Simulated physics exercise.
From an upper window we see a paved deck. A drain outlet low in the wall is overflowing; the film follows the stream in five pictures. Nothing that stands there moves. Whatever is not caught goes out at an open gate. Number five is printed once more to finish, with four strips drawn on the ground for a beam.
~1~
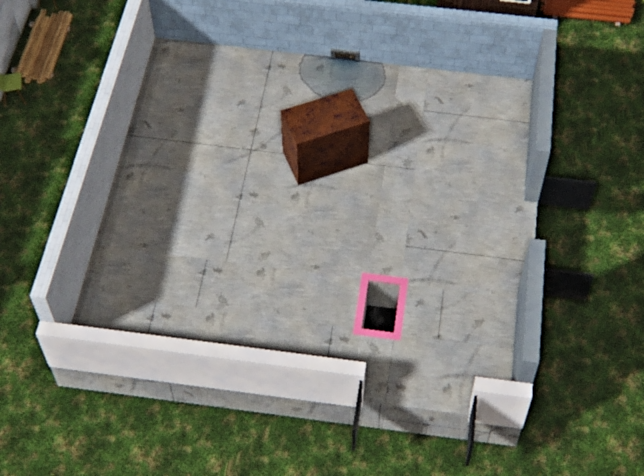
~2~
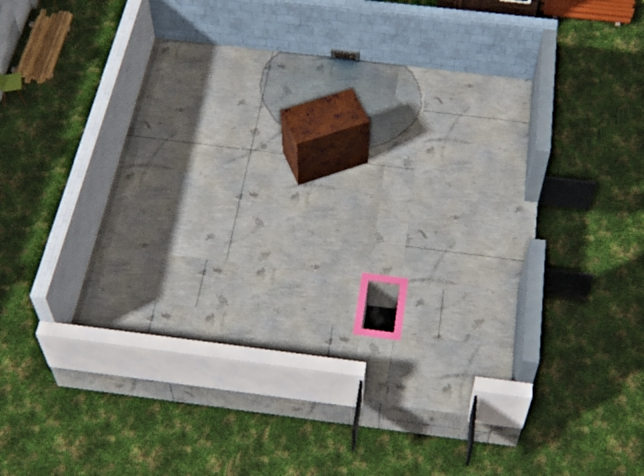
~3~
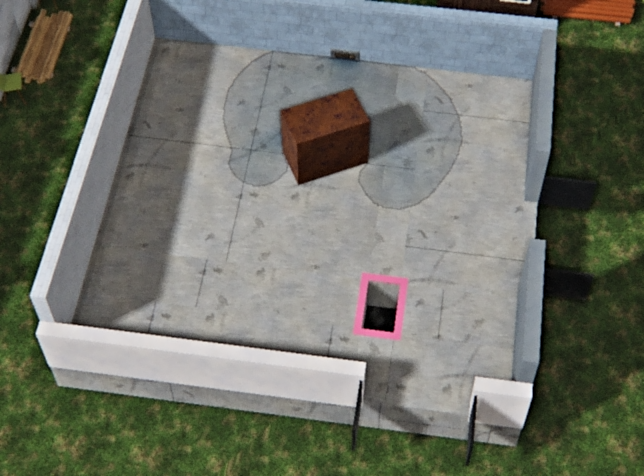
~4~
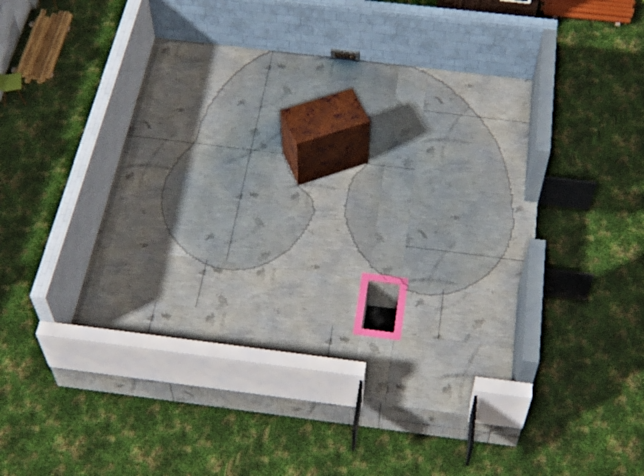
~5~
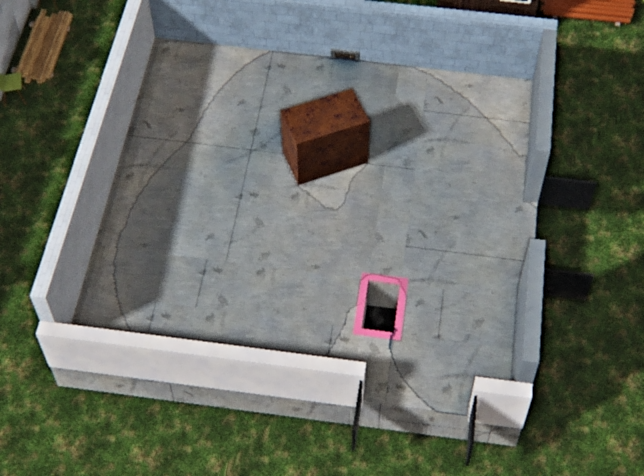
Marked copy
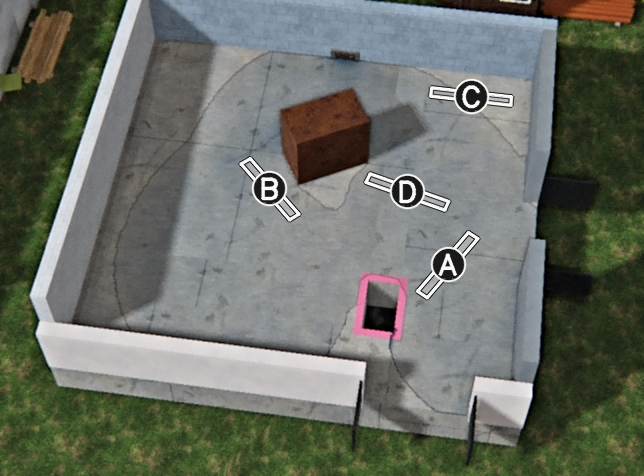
A walled paved deck got wet as water spread from an outlet in the back wall, parted around a rusty brown block, and covered most of the floor, reaching the pink-edged drain pit.
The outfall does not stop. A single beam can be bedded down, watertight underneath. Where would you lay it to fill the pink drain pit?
Choose A.
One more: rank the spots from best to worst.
A, B, C, D.
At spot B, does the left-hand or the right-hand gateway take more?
The left gate.
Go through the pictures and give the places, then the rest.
In the first picture, outfall at (345, 55); pink drain pit at (381, 306); open gate at (417, 395); open gate at (521, 244); front seen at (318, 90), 3 % of the ground wet; pink drain pit still dry.
In the second picture, front seen at (412, 111), 10 % of the ground wet; pink drain pit still dry.
In the third picture, front seen at (428, 193), 20 % of the ground wet; pink drain pit still dry.
In the fourth picture, front seen at (475, 278), 41 % of the ground wet; pink drain pit still dry.
In the fifth picture, front seen at (485, 365), 69 % of the ground wet; pink drain pit taking water.
On the marked copy, A from (422, 294) to (473, 235); B from (245, 161) to (294, 216); C from (431, 91) to (511, 101); D from (368, 178) to (446, 205).
For spot A, about 30 % of the stream goes into the pink drain pit, about 70 % out by the gates.
For spot B, about 19 % of the stream goes into the pink drain pit, about 81 % out by the gates.
For spot C, about 13 % of the stream goes into the pink drain pit, about 87 % out by the gates.
For spot D, about 7 % of the stream goes into the pink drain pit, about 93 % out by the gates.
